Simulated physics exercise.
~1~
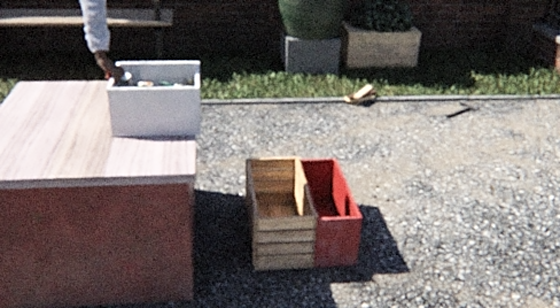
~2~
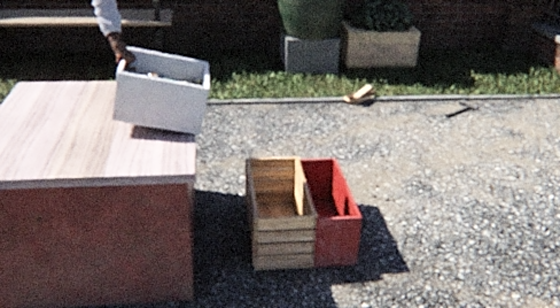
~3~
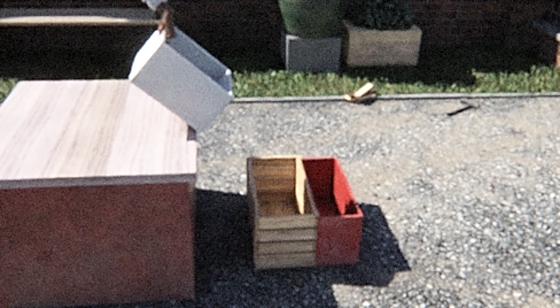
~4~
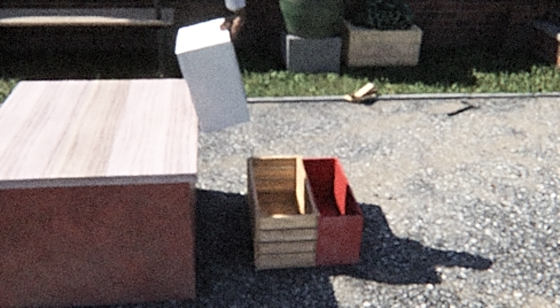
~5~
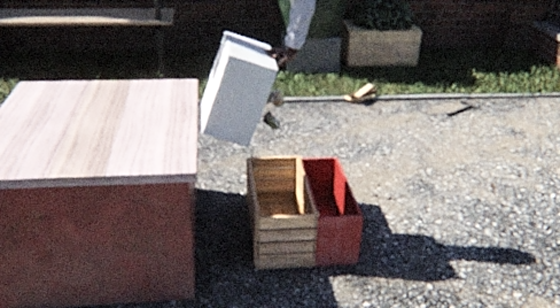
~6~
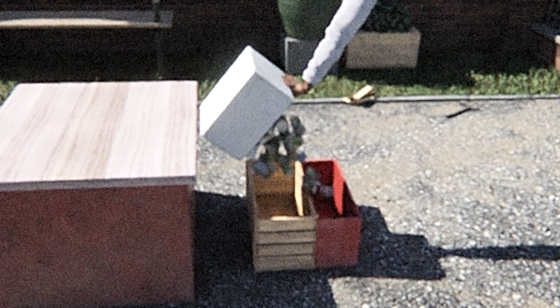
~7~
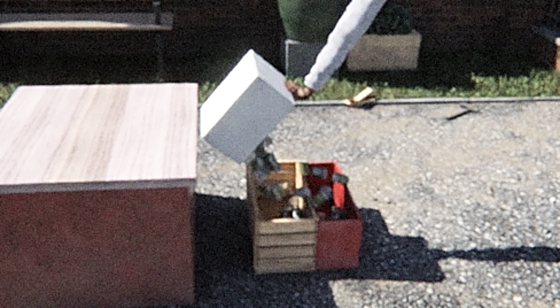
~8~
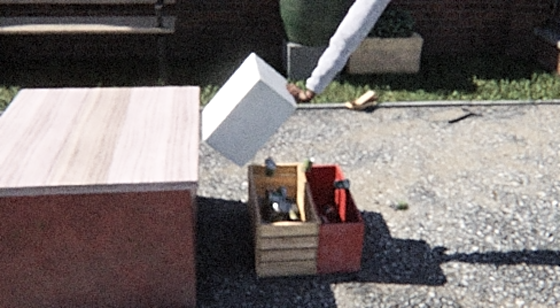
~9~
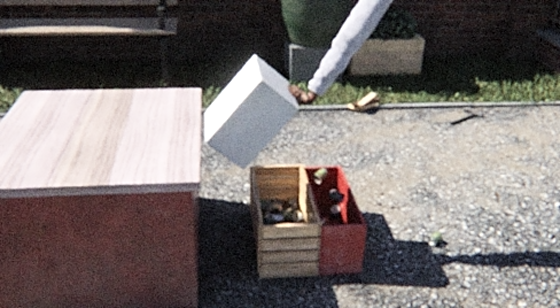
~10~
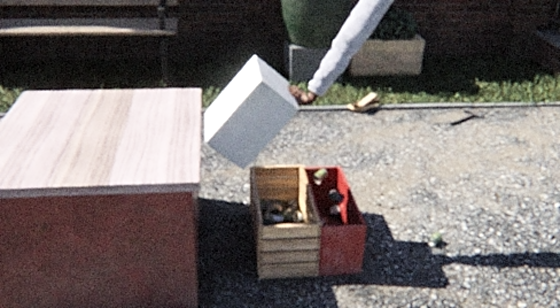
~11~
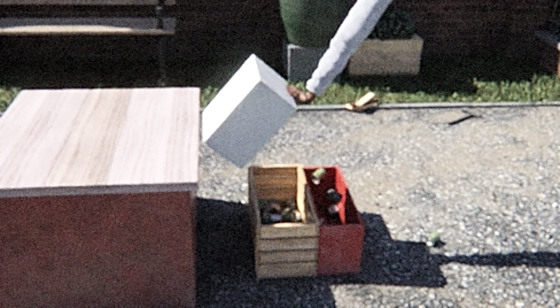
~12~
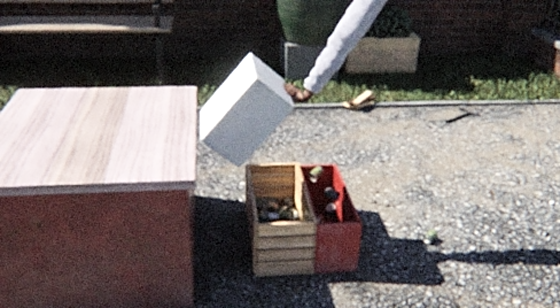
White crate tipped over by a hand beside a bench, spilling small tins into a wooden tote and adjoining red bin.
